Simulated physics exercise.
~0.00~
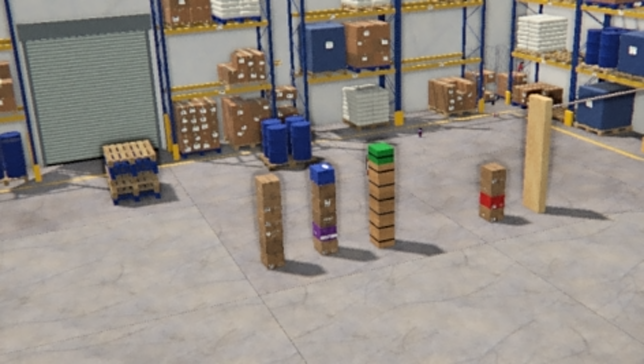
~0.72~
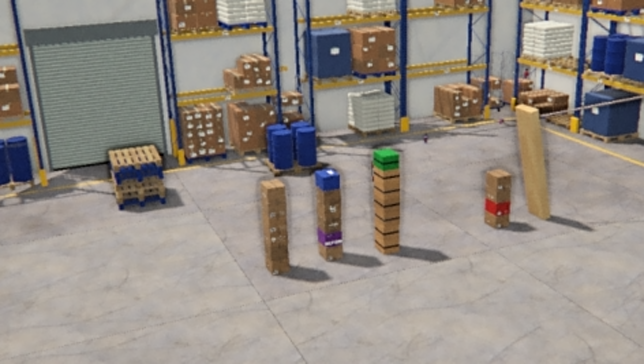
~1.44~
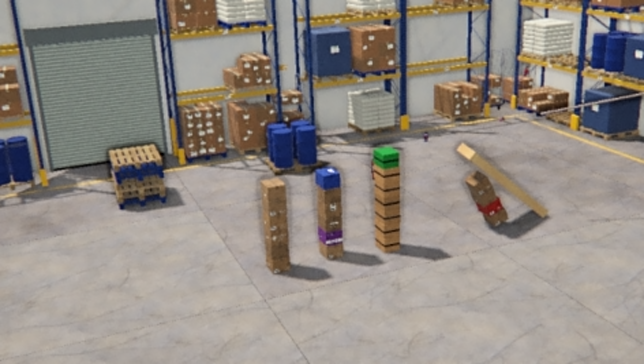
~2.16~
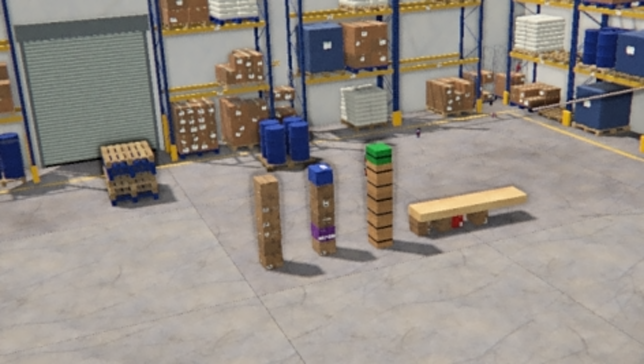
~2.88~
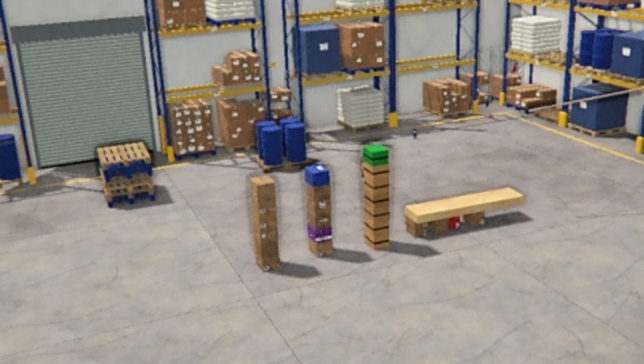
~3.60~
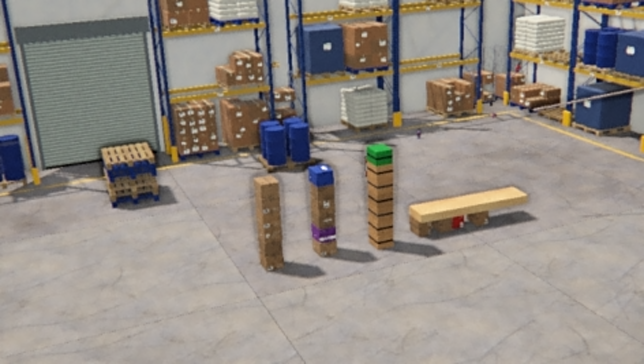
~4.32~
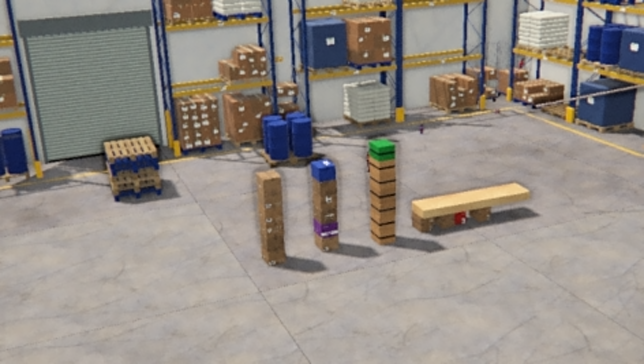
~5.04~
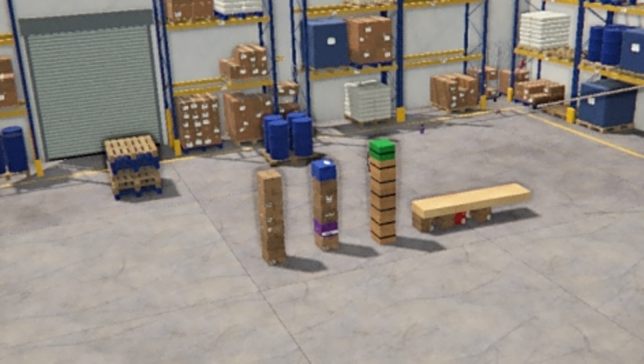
Tall wooden board tipping left in a warehouse, knocking over the short red-banded carton column and landing across it, three other columns standing.
